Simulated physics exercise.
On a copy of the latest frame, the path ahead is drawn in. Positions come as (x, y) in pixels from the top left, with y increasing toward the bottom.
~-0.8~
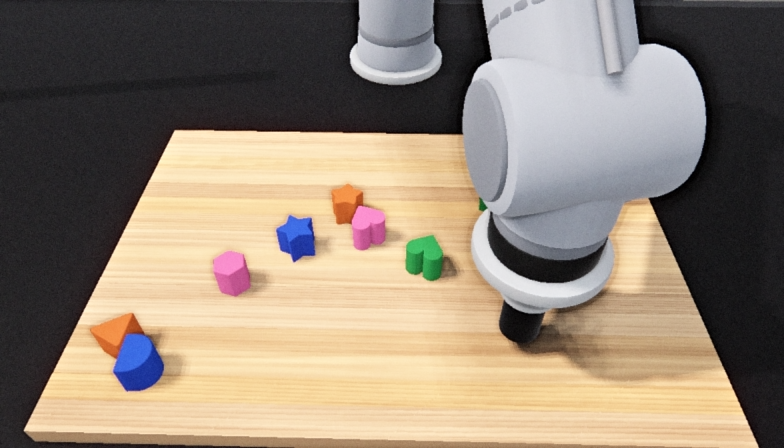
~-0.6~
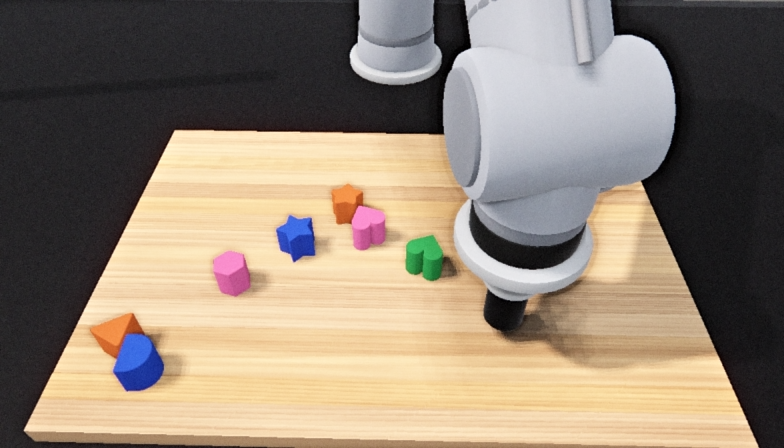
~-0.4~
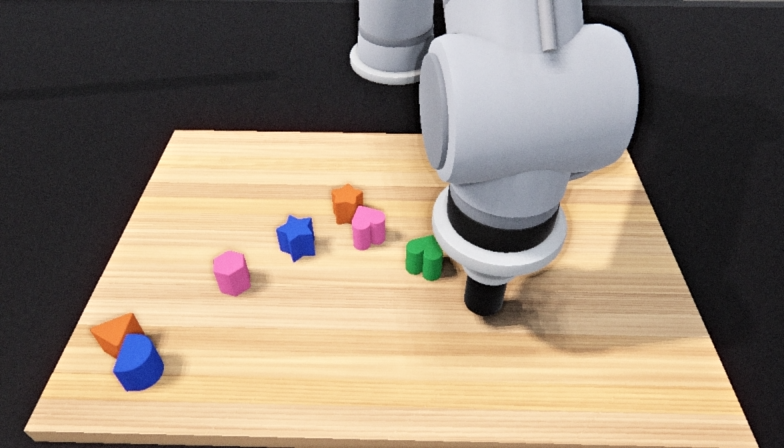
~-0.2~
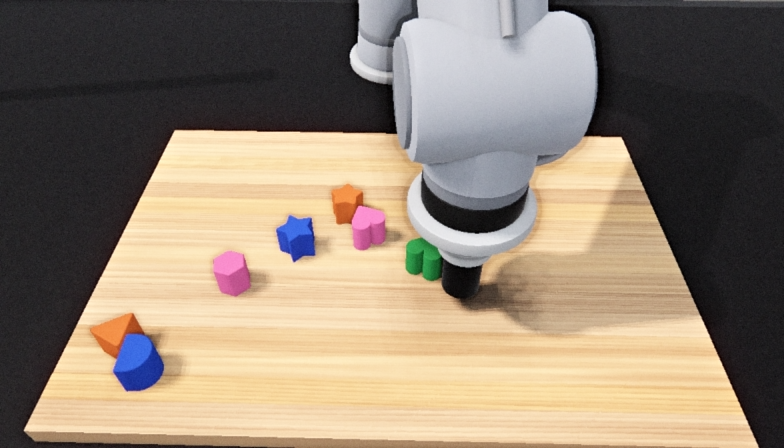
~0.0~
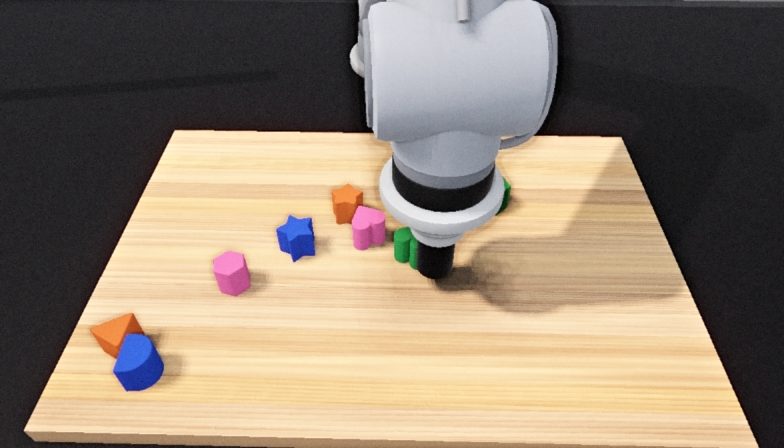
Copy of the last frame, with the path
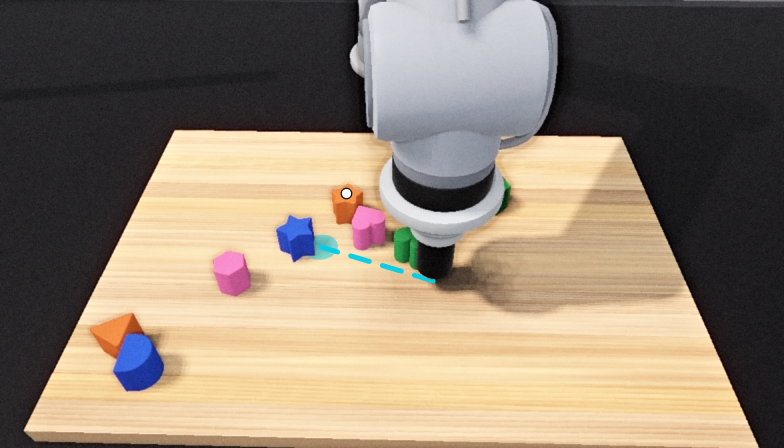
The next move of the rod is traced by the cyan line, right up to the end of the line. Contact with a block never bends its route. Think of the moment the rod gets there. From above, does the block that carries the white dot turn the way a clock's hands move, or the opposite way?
Anticlockwise, looking down.
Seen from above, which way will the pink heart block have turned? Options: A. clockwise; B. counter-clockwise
Correct choice: A.
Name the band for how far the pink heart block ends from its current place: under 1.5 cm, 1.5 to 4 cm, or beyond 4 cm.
Middling, 1.5 to 4 cm.
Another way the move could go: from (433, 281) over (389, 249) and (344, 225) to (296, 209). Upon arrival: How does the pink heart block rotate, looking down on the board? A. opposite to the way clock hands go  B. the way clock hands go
A (opposite to the way clock hands go)
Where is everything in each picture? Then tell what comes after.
In the first frame, lower end of the rod at (519, 327), tops of blocks, blue star block at (296, 226), orange star block at (346, 194), pink heart block at (367, 217), green heart block at (426, 246).
In the second frame, rod at (503, 315), blocks as before.
In the third frame, rod at (483, 301), blocks as before.
In the fourth frame, rod at (460, 284), blocks as before.
In the fifth frame, rod at (434, 266), blue star block at (296, 226), orange star block at (346, 194), pink heart block at (367, 217), green heart block at (414, 235).
The drawn path runs straight from (433, 281) to (321, 247); the dot is on the orange star block.
What follows on the original path. One third of the way, rod at (394, 254); green heart block at (395, 221), turned 65° clockwise.
Two thirds of the way, rod at (355, 243); pink heart block at (360, 211); green heart block at (389, 219), turned 105° clockwise.
At the end, rod at (319, 232); blue star block at (287, 226); orange star block at (349, 190), turned 20° anticlockwise; pink heart block at (353, 210), turned 35° clockwise; green heart block at (389, 219), turned 105° clockwise.
